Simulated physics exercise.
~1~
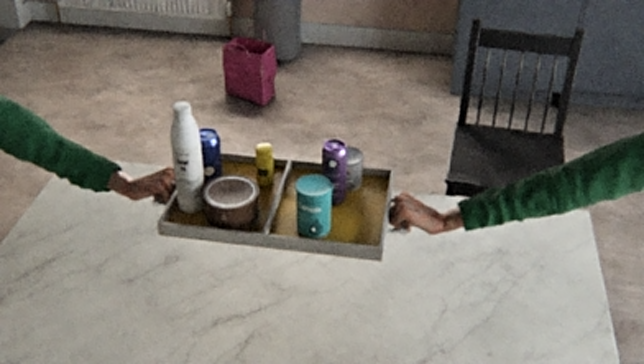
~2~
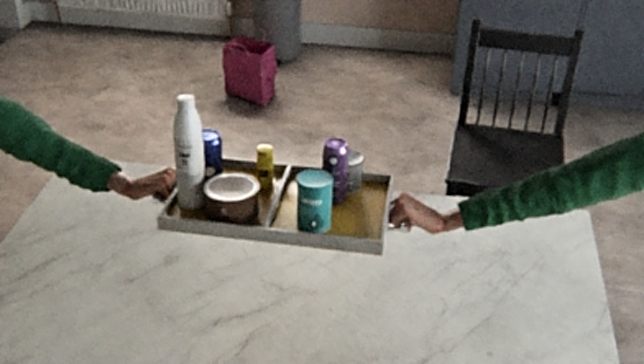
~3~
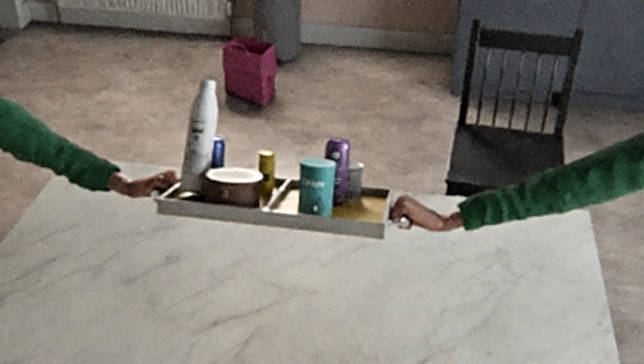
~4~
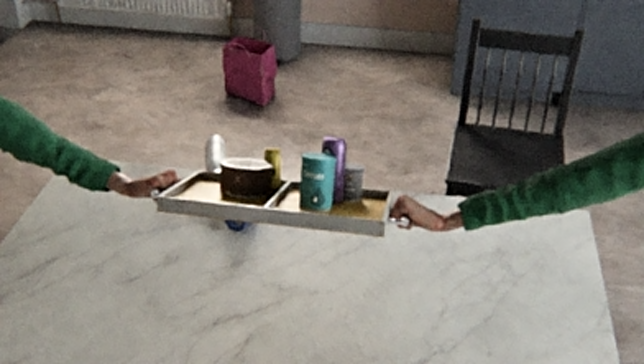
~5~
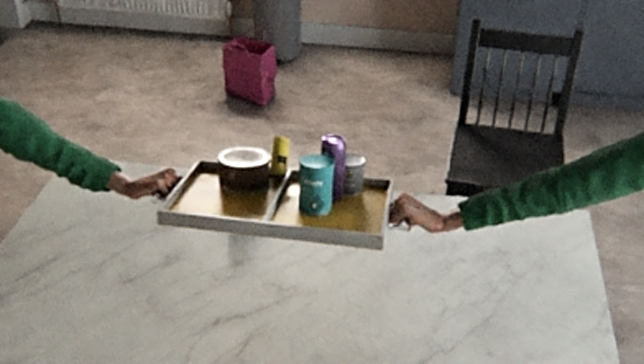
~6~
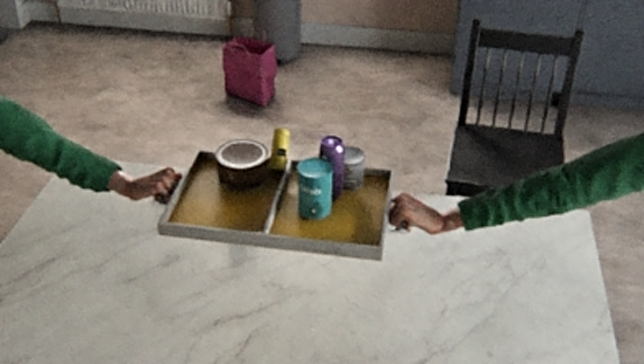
Two hands in green sleeves hold a shallow, divided tray above a pale marble table, seen from slightly above in a room with a pink bag and a dark chair behind. A white bottle, blue can, brown tub and yellow shaker stand in the left half, with a turquoise tin, purple can and grey tin in the right. The tray tips away, its far edge dropping, and the bottle and blue can lean, topple and go over the far side. The tub slides back slightly as the shaker tilts. The tray levels again, leaving five items aboard, the shaker still leaning.
